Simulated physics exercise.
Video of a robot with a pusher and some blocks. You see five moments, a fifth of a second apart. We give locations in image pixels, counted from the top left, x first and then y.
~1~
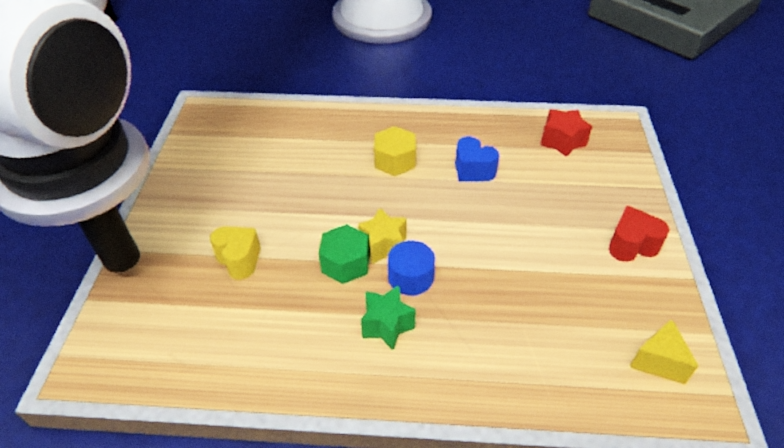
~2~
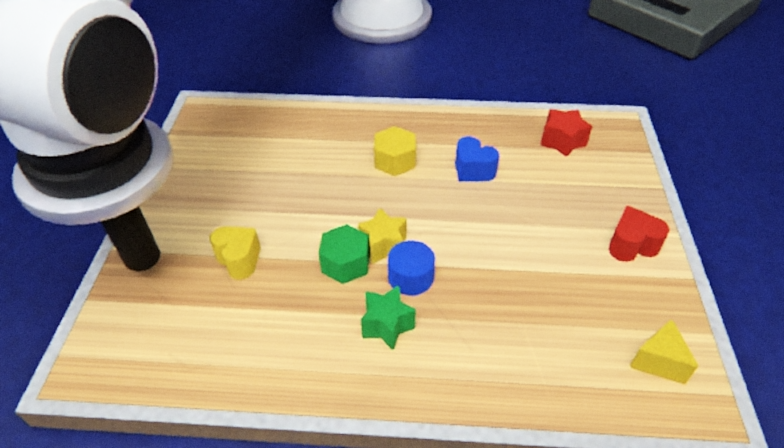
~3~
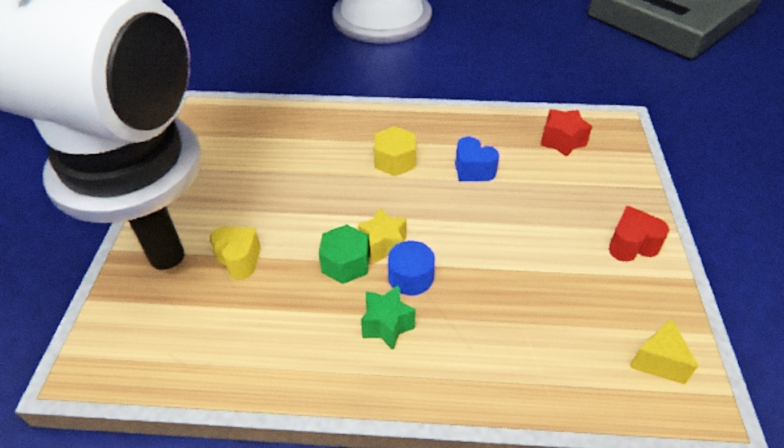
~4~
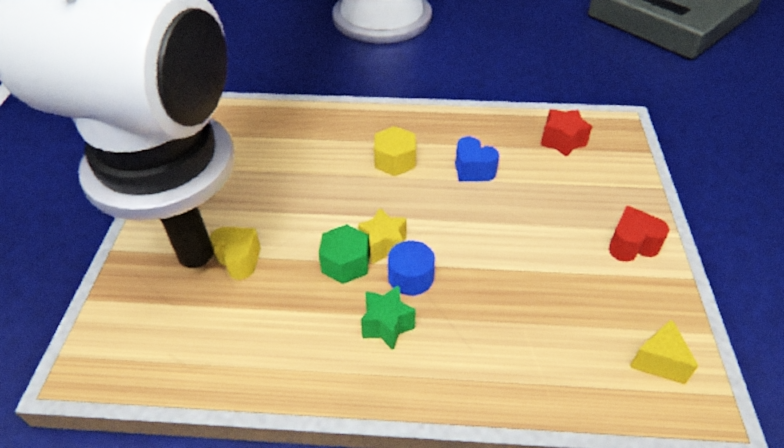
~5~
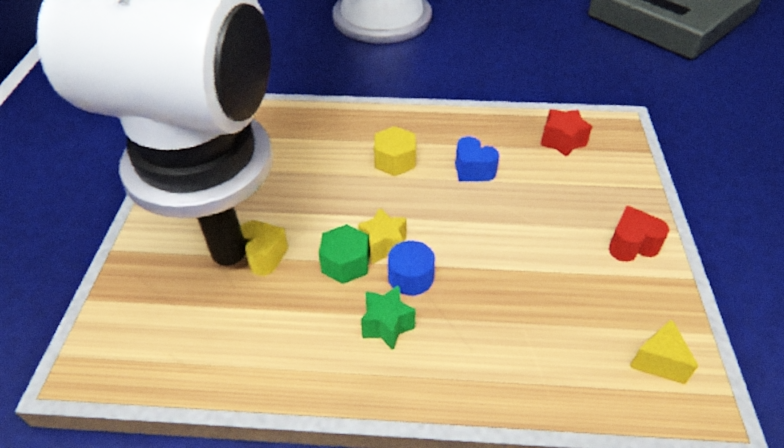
To begin with, a robot arm holds a black pusher near the left edge of a wooden board scattered with coloured blocks. The pusher glides right across the board to the yellow heart, then nudges it a short way right towards the green hexagonal block, while the other blocks stay still.
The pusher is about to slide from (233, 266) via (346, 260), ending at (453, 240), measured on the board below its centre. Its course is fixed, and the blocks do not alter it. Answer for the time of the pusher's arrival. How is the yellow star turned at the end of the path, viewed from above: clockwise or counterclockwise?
It is turned anticlockwise.
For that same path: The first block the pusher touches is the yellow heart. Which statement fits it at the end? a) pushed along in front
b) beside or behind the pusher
Choice b: Beside or behind the pusher.
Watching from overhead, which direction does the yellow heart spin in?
It twists anticlockwise.
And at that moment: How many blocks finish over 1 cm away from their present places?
It should be three or more.
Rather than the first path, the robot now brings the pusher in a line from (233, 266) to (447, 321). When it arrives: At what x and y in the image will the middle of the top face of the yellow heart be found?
So, by the moment the path ends, you'll find the top centre of the yellow heart at (290, 234).
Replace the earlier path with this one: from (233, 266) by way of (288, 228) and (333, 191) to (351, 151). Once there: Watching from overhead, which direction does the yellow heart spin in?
Turns clockwise.
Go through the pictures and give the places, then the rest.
The first frame shows tip of the pusher (122, 259), middles of tops, yellow heart (233, 240), green hexagonal block (344, 243), yellow star (383, 226), blue disc (412, 257).
The second frame shows pusher (143, 258), nothing pushed.
The third frame shows pusher (167, 257), nothing pushed.
The fourth frame shows pusher (196, 255), nothing pushed.
The fifth frame shows pusher (229, 253), yellow heart (260, 236), green hexagonal block (344, 243), yellow star (383, 226), blue disc (412, 257).
The first path, step by step. One third of the way, pusher (307, 250); yellow heart (328, 224), turned 30° anticlockwise; green hexagonal block (368, 243), turned 20° clockwise; yellow star (404, 223).
Two thirds of the way, pusher (382, 241); yellow heart (343, 215), turned 80° anticlockwise; green hexagonal block (426, 241), turned 45° clockwise; yellow star (437, 210), turned 45° anticlockwise; blue disc (454, 274).
At the end, pusher (454, 227); yellow heart (343, 215), turned 80° anticlockwise; green hexagonal block (480, 247), turned 125° clockwise; yellow star (459, 196), turned 120° anticlockwise; blue disc (466, 284).
